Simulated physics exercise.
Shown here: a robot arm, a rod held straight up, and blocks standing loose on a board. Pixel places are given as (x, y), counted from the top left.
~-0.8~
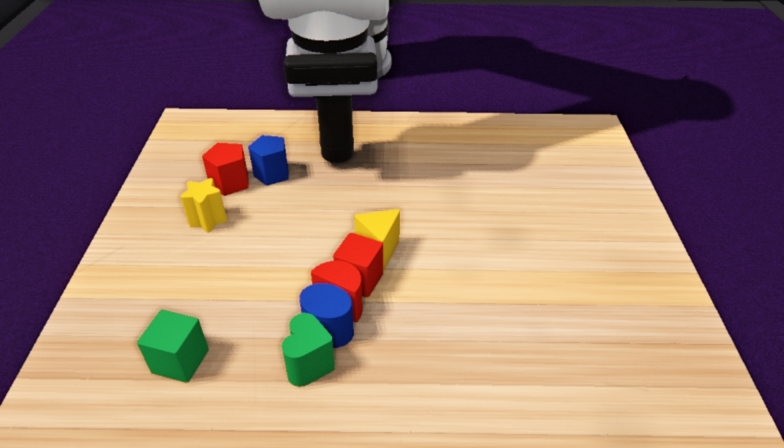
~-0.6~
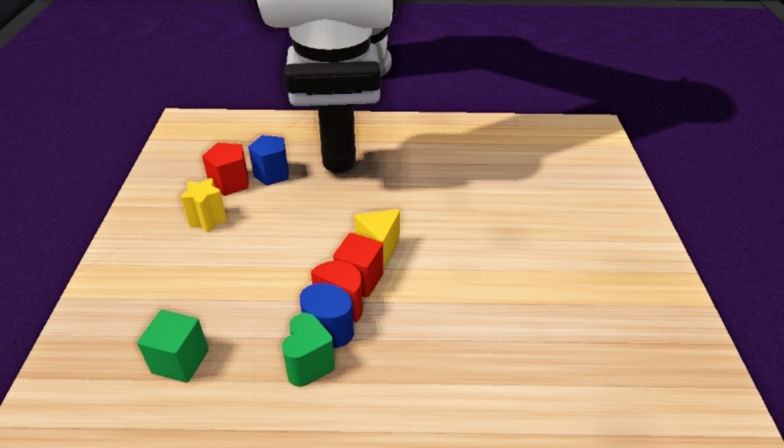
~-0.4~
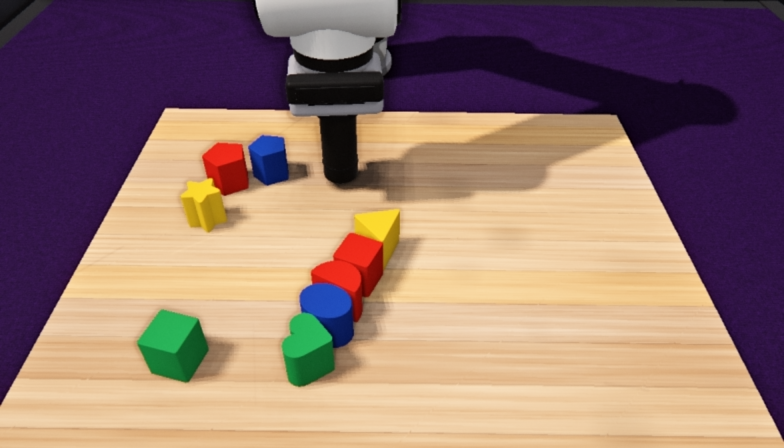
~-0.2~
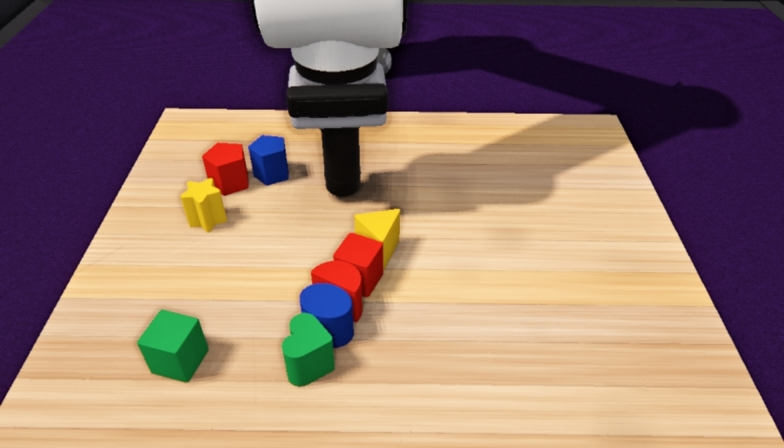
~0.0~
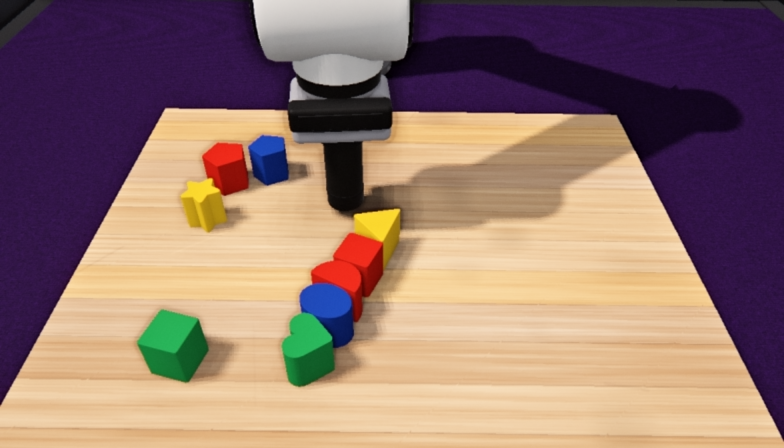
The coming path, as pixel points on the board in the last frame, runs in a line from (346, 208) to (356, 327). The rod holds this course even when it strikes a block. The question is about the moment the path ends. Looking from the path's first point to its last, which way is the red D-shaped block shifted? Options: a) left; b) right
Correct choice: A.
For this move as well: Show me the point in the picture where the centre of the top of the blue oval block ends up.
Its top centre lands on (316, 322).
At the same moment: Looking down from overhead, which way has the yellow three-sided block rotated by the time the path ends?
From the top: Counterclockwise.
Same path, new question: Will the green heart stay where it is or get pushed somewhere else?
Displaced, by a centimetre or more.
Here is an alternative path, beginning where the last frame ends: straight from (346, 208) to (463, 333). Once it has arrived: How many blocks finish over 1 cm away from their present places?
I'd put the number at one.
The first path, step by step. One third of the way, rod at (349, 235); yellow three-sided block at (383, 225), turned 20° anticlockwise.
Two thirds of the way, rod at (353, 274); green heart at (291, 347), turned 15° anticlockwise; blue oval block at (320, 317), turned 40° clockwise; red D-shaped block at (355, 307), turned 40° clockwise; red square block at (379, 276), turned 45° anticlockwise; yellow three-sided block at (388, 235), turned 80° anticlockwise.
At the end, rod at (356, 320); green heart at (284, 352), turned 15° anticlockwise; blue oval block at (316, 322), turned 50° clockwise; red D-shaped block at (359, 336), turned 40° clockwise; red square block at (400, 299), turned 115° anticlockwise; yellow three-sided block at (388, 235), turned 80° anticlockwise.
